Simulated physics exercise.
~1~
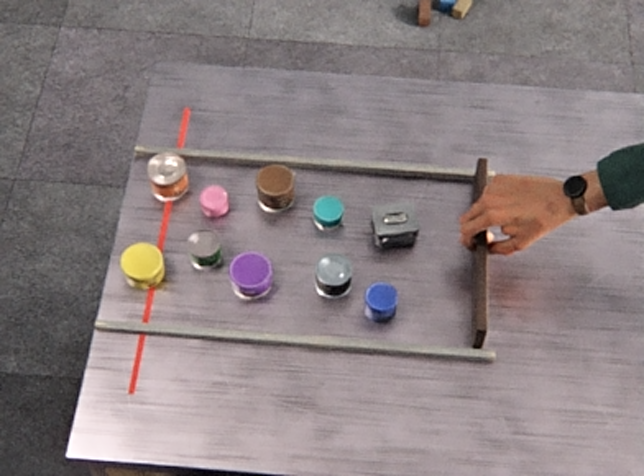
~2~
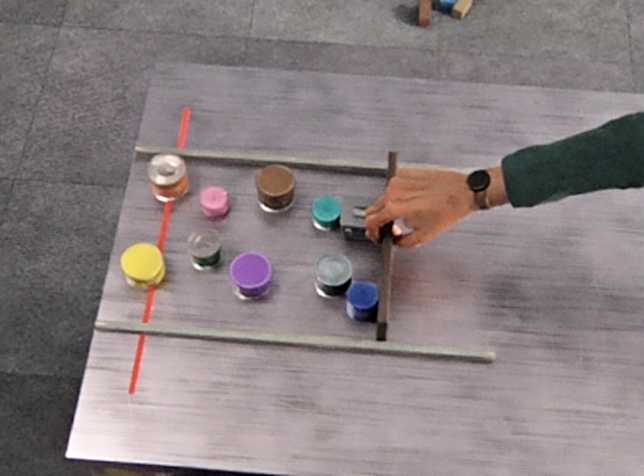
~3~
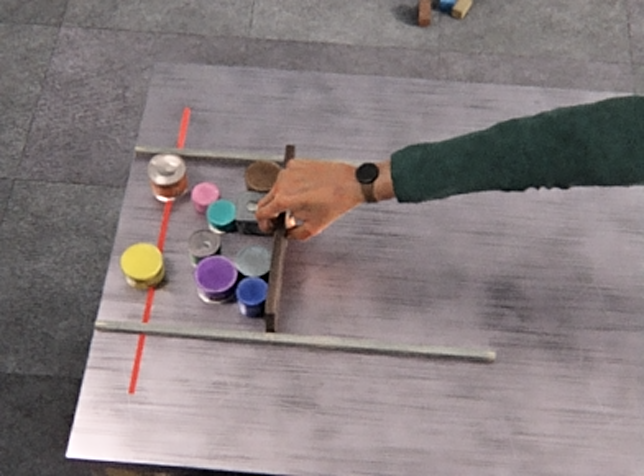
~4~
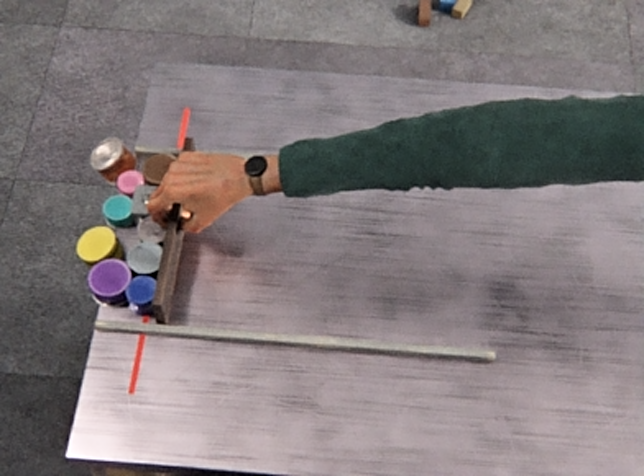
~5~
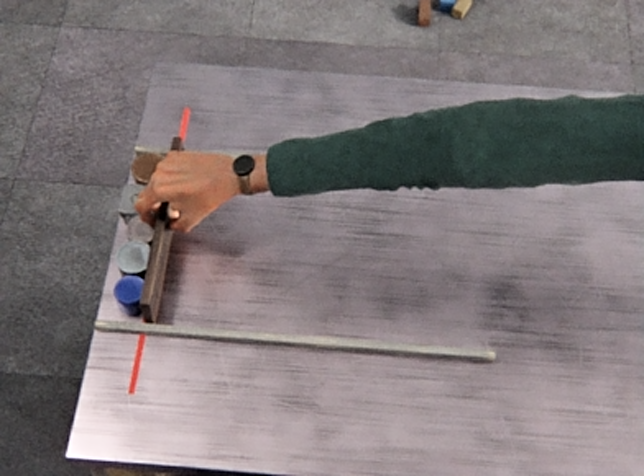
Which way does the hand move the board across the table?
The hand slides the board to the left, toward the strip of red tape.
